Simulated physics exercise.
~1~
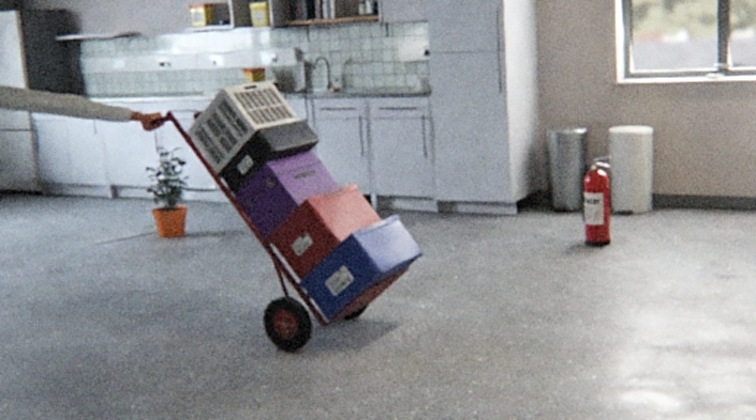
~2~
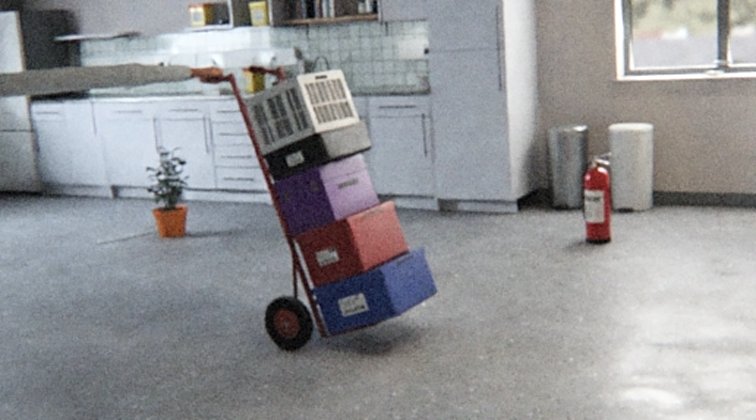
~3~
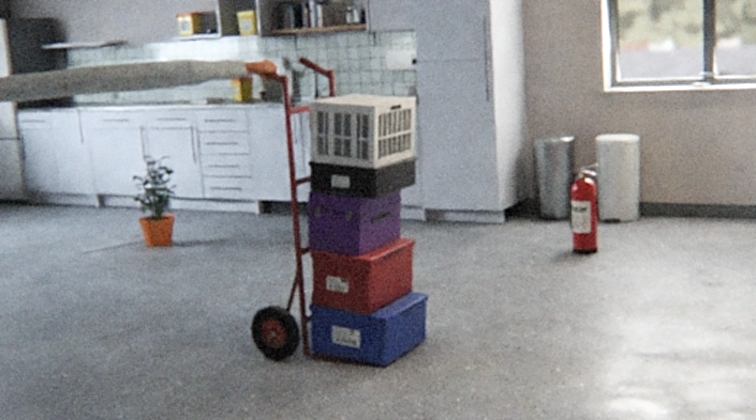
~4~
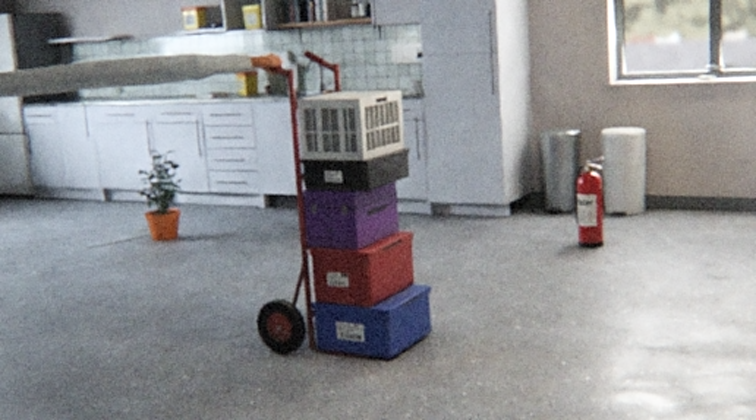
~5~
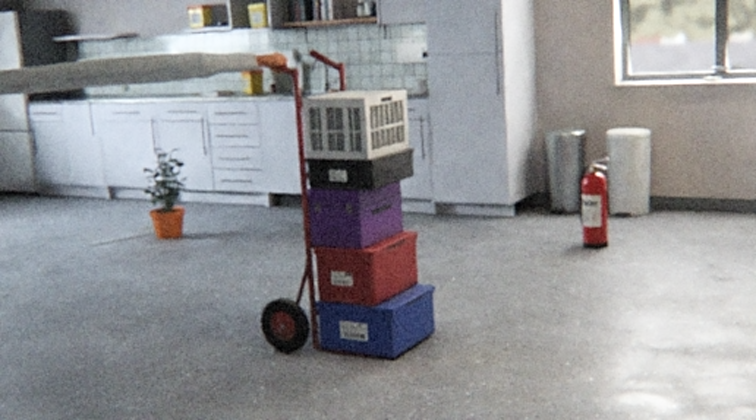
At first, a hand at the left grips the handle of a red hand truck tilted well back in a kitchen area, carrying a stack of five pieces. A blue tote sits at the bottom, with a red tote, a purple toolbox, a black tote and a white crate above it. The arm swings the truck forward, and the leaning stack rises with it. The truck comes upright, and the load settles onto the floor beside the wheels. Finally, the hand keeps hold of the handle while the truck stands still, with all five pieces still stacked.
